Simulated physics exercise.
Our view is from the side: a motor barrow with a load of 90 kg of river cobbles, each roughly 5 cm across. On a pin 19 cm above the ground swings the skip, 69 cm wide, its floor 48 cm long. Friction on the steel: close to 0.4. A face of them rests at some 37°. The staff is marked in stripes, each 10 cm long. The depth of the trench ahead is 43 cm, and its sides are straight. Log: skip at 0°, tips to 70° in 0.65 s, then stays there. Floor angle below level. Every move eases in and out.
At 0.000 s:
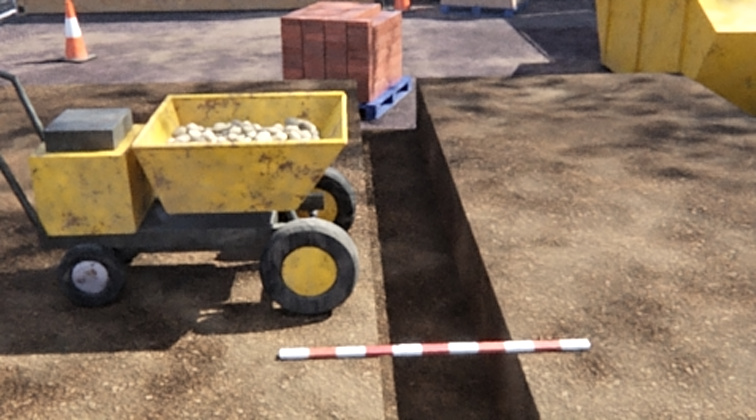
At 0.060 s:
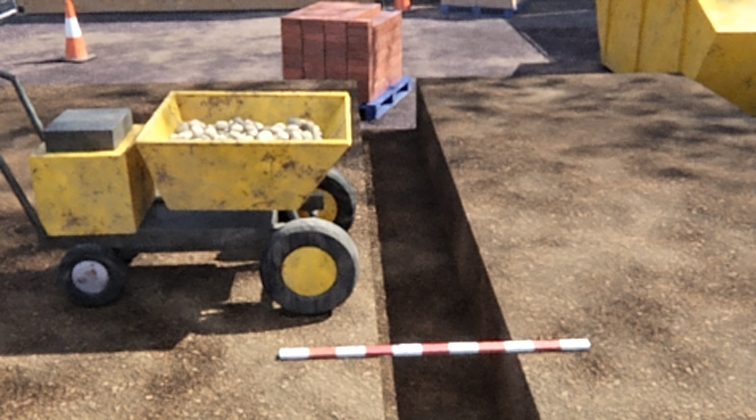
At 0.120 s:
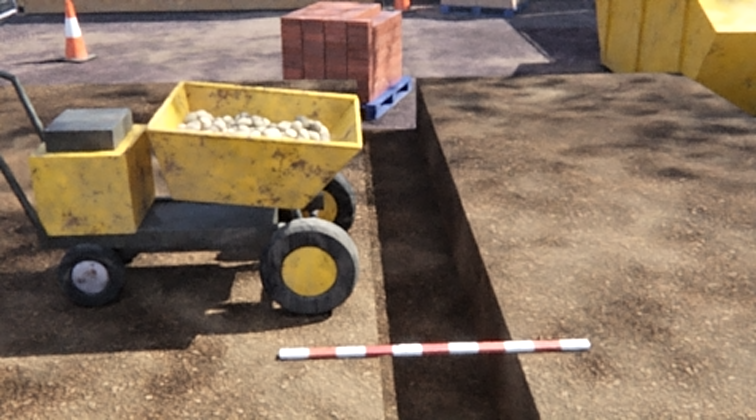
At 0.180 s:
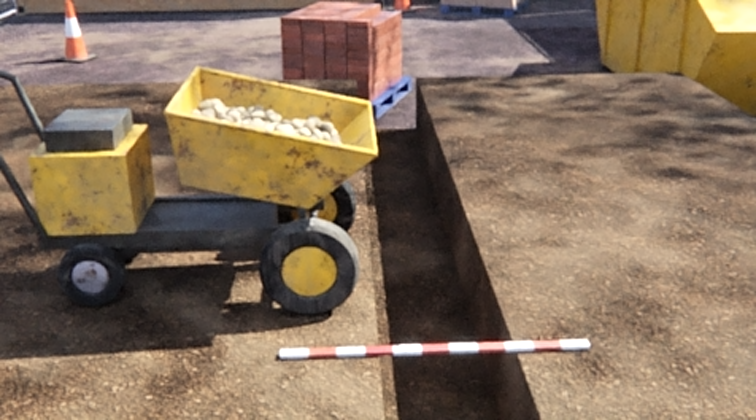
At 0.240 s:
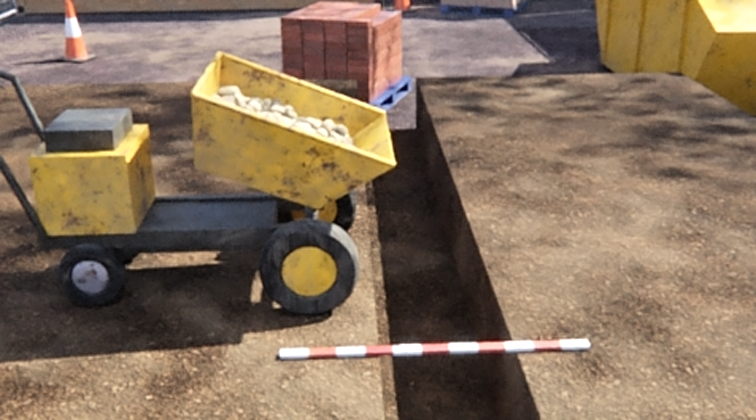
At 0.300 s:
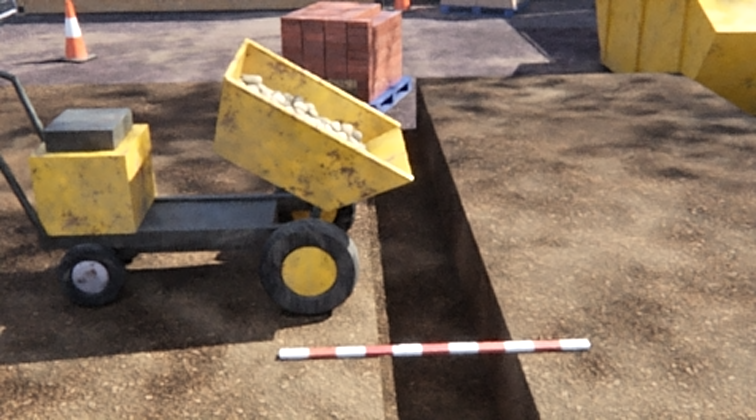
A yellow motor barrow beside a trench steadily tilts its skip of cobbles to the right.
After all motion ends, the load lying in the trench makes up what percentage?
It makes up about 52 per cent.
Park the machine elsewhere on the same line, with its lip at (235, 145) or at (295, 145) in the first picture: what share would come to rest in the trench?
Close to 95 percent in the first case, 90 percent in the second.
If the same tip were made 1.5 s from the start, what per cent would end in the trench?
My guess is near 75 percent.
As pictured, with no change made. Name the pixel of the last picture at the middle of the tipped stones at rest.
The middle should be near (479, 333).
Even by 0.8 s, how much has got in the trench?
I'd put it near 15 per cent.
After 0.5 s the floor is at 59°; 100 % in the skip; the foremost stones are at (415, 195).
After 0.8 s the floor is at 70°; 79 % in the skip, 13 % in the trench, 7 % past the trench; the foremost stones are at (519, 274).
After 1.1 s the floor is at 70°; 25 % in the skip, 27 % in the trench, 48 % past the trench; the foremost stones are at (682, 284).
After 3.0 s the floor is at 70°; 0 % in the skip, 52 % in the trench, 48 % past the trench; the foremost stones are past the picture's edge.
